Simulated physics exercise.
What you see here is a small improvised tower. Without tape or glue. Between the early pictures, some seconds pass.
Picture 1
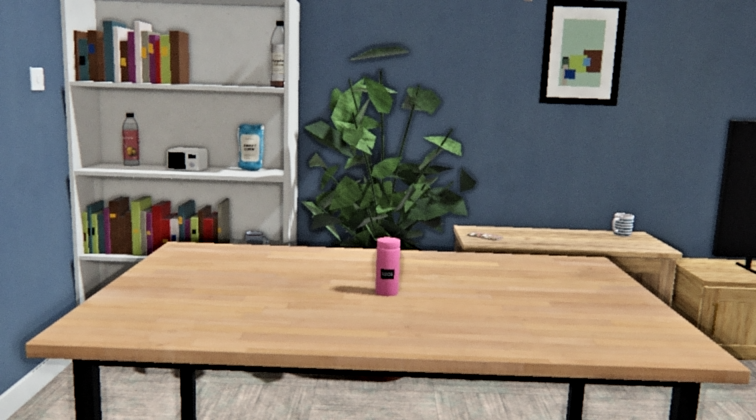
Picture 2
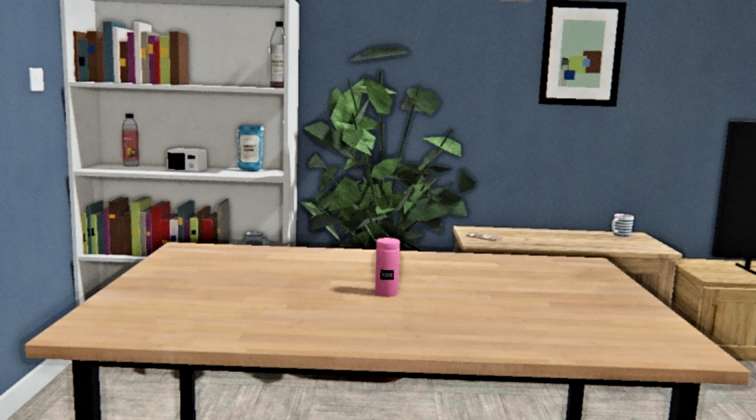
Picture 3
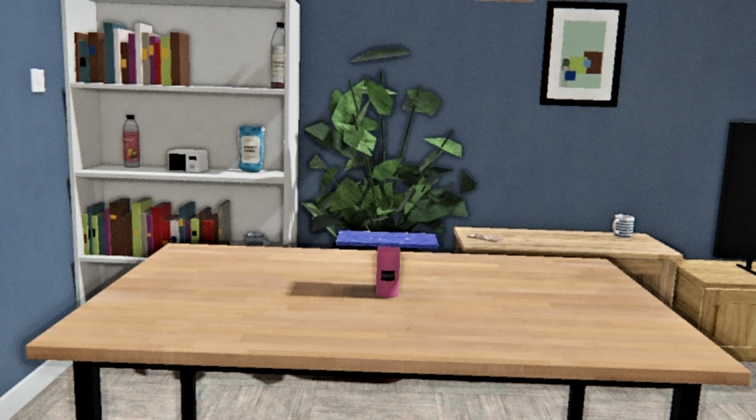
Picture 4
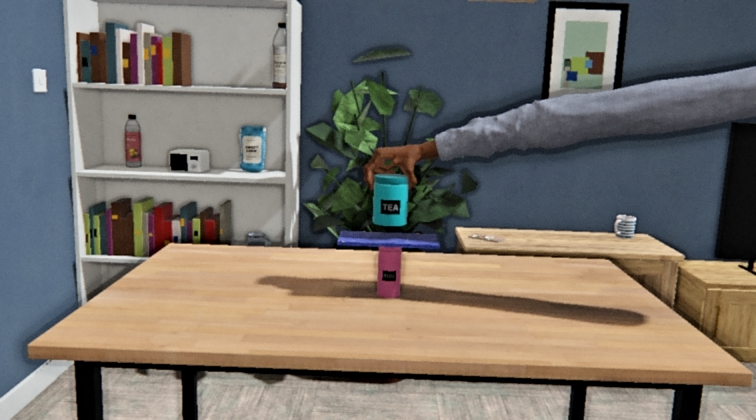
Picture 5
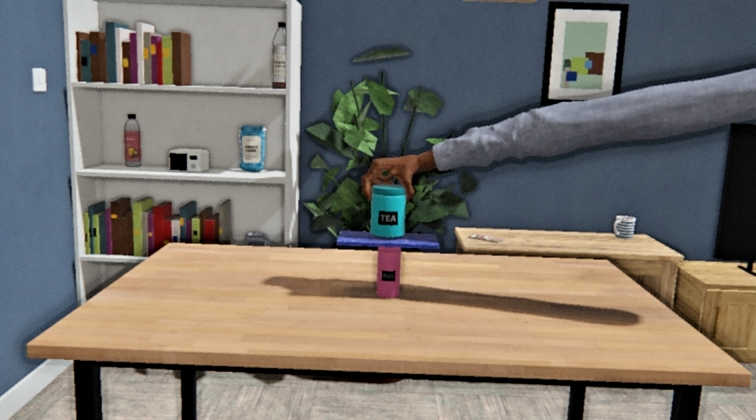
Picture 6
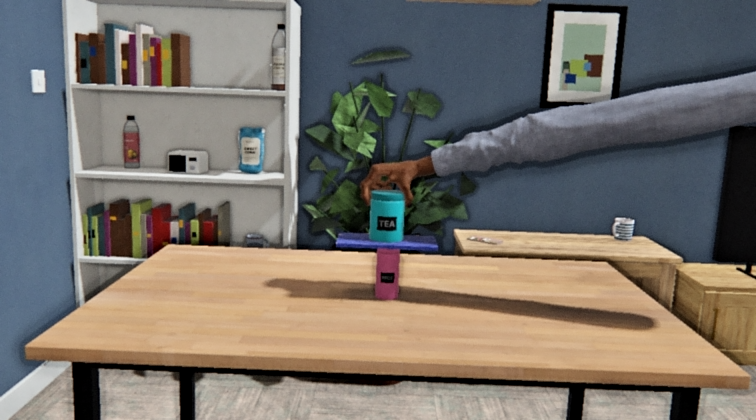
The video shows a pink container standing on a wooden table, then a blue board resting across its top. A hand reaching in from the right holds a turquoise tea jar above the board and lowers it slightly onto the surface.
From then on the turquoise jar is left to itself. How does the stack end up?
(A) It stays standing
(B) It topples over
(A) It stays standing.
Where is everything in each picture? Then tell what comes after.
In the first frame, the last thing is not in view yet.
In the second frame, the last thing is not in view yet.
In the third frame, the last thing is not in view yet; blue board (387, 239).
The fourth frame shows still above its spot; turquoise jar (390, 199); blue board (389, 239).
The fifth frame shows still above its spot; turquoise jar (388, 210); blue board (388, 239).
The sixth frame shows in place under the hand; turquoise jar (387, 215); blue board (387, 241).
Then, 0.30 s later than the last frame, all is still.
Then, 0.70 s later than the last frame, turquoise jar resting near (387, 216).
When it is over, all 3 as before. End places, in pixels of the last picture, turquoise jar near (387, 216). The stack holds.
